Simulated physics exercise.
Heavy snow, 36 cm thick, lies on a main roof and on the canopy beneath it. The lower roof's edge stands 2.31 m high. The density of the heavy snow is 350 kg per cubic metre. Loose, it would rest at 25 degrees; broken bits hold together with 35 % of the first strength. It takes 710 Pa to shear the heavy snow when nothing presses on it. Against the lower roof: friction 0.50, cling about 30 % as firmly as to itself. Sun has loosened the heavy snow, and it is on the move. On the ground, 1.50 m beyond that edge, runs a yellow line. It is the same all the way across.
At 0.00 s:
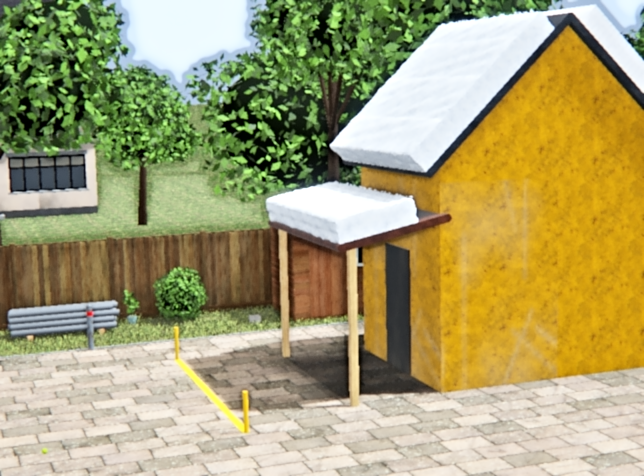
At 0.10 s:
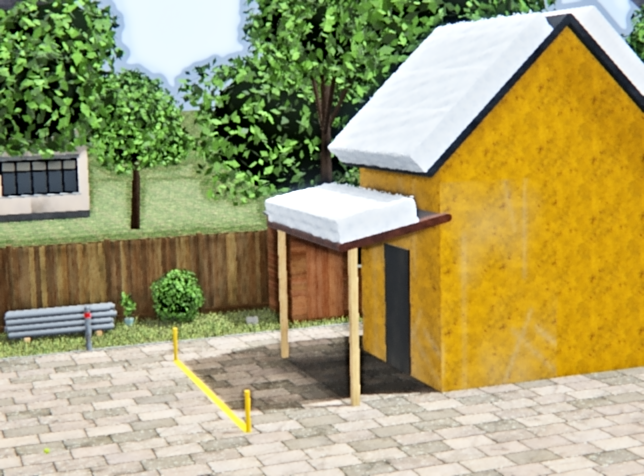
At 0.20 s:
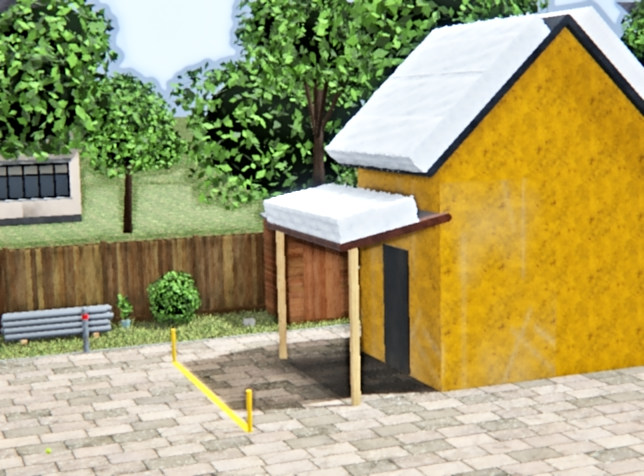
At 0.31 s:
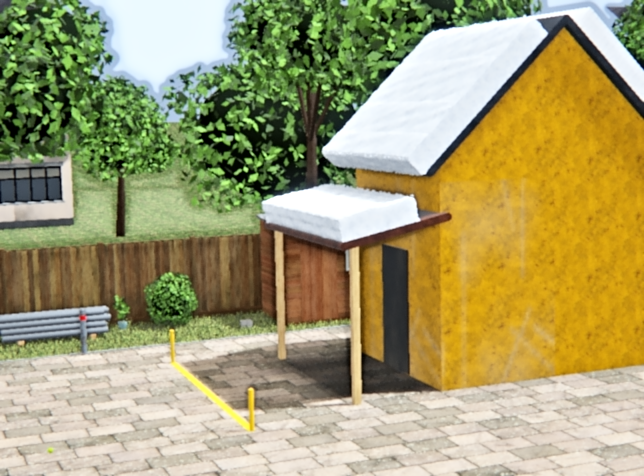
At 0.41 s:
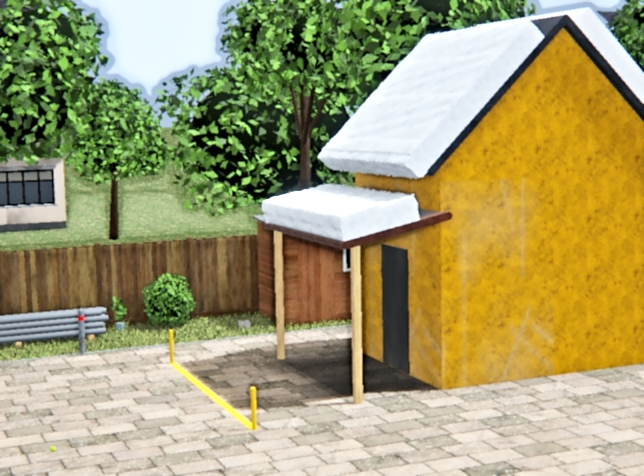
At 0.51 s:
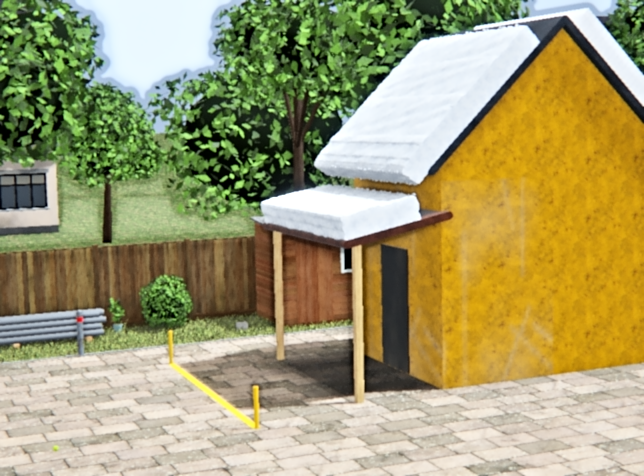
We see a yellow house with thick snow on its main roof and on the canopy below, as the view shifts slightly. The upper snow slides slowly down the slope, poking a little past the eave above the snow-covered canopy.
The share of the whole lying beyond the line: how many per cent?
About 4 %.
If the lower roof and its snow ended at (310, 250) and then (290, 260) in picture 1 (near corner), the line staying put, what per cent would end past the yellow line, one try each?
In turn about 0 %, 0 %.
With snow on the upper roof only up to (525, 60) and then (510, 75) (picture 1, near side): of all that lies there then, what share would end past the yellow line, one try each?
In turn about 1 %, 0 %.
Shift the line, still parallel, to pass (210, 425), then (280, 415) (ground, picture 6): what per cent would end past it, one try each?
In that order: 1 %, 14 %.
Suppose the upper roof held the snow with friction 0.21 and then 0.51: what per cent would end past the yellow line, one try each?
In that order: 35 %, 12 %.
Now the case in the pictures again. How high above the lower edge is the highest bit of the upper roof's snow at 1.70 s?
Roughly 1.7 m.
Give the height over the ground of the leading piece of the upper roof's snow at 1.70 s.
About 2.6 m.
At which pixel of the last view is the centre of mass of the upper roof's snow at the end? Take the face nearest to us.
Around (342, 301).
By 1.06 s, none is below the lower edge and 0 % is past the line.
By 1.70 s, none is below the lower edge and 0 % is past the line.
By 2.35 s, 20 % is below the lower edge and 0 % is past the line.
By 3.00 s, 36 % is below the lower edge and 2 % is past the line.
By 5.10 s, at the end, 50 % is below the lower edge and 4 % is past the line.
